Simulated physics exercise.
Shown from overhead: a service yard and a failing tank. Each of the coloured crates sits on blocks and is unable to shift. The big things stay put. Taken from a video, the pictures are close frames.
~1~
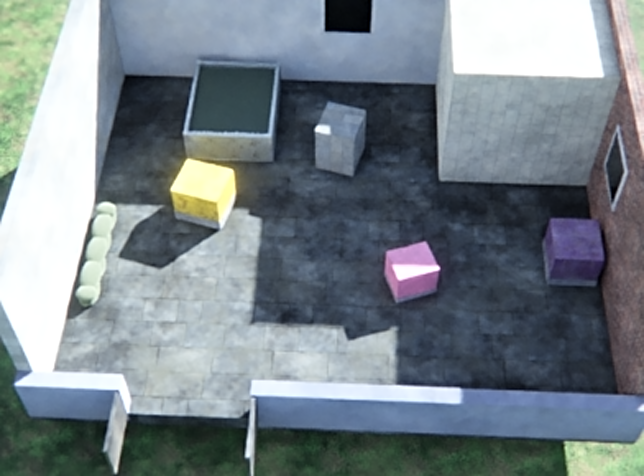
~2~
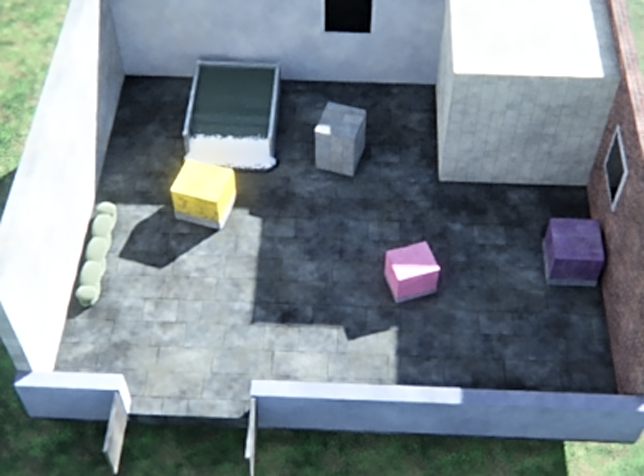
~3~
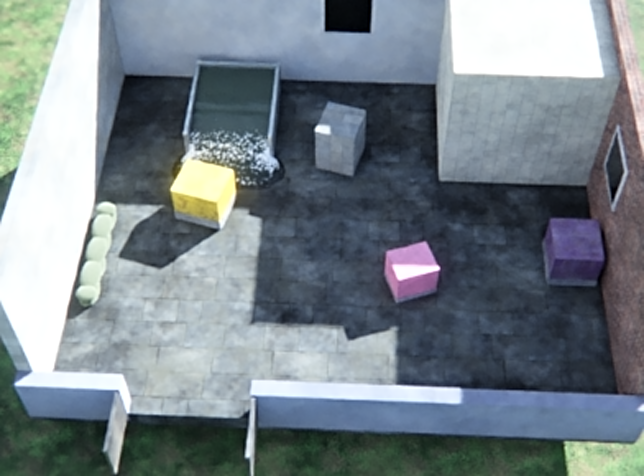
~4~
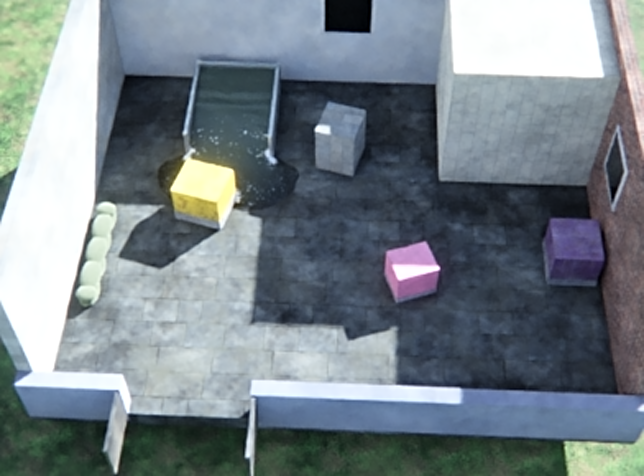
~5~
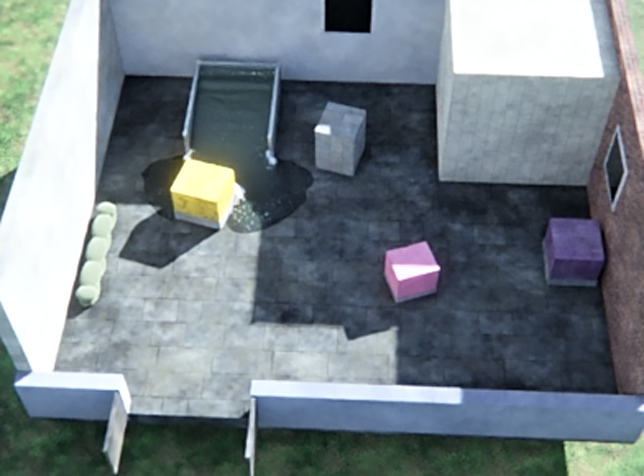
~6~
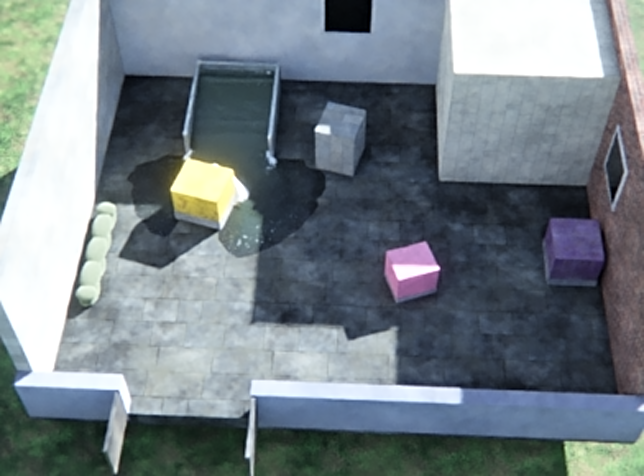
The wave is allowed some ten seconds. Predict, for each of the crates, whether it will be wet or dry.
My prediction: The yellow crate will be wet, the purple crate will be dry, the pink crate will be wet.
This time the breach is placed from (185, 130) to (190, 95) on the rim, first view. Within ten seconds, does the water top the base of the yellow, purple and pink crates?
Result: Yellow is left untouched, purple is left untouched, pink is left untouched.
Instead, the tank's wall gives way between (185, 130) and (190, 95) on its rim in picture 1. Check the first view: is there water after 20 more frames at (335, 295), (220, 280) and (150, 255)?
First spot unwetted, second drenched, third drenched.
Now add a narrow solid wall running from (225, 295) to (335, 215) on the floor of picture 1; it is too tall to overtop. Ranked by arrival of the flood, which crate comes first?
It's the yellow one.
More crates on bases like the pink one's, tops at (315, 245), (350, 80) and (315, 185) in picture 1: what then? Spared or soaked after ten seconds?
Crate one is touched by the flood; crate two avoids the flood; crate three is touched by the flood.
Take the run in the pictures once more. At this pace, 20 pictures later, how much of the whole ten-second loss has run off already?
Roughly 10 per cent.
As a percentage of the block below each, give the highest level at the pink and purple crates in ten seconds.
I'd say 160 per cent for the first one and 50 per cent for the second.
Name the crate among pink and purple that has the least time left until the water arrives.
The pink-painted one it is.
A moment on, water covers 20 % of the floor; the yellow crate water round its plinth, the purple crate not reached, the pink crate not reached.
Next, water covers 35 % of the floor; the yellow crate water round its plinth, the purple crate not reached, the pink crate water round its plinth.
Then, water covers 60 % of the floor; the yellow crate water round its plinth, the purple crate water round its plinth, the pink crate water round its plinth.
Later, water covers 75 % of the floor; the yellow crate water round its plinth, the purple crate water round its plinth, the pink crate water round its plinth.
In the end, water covers 80 % of the floor; the yellow crate was topped, the purple crate stayed above the water, the pink crate was topped.
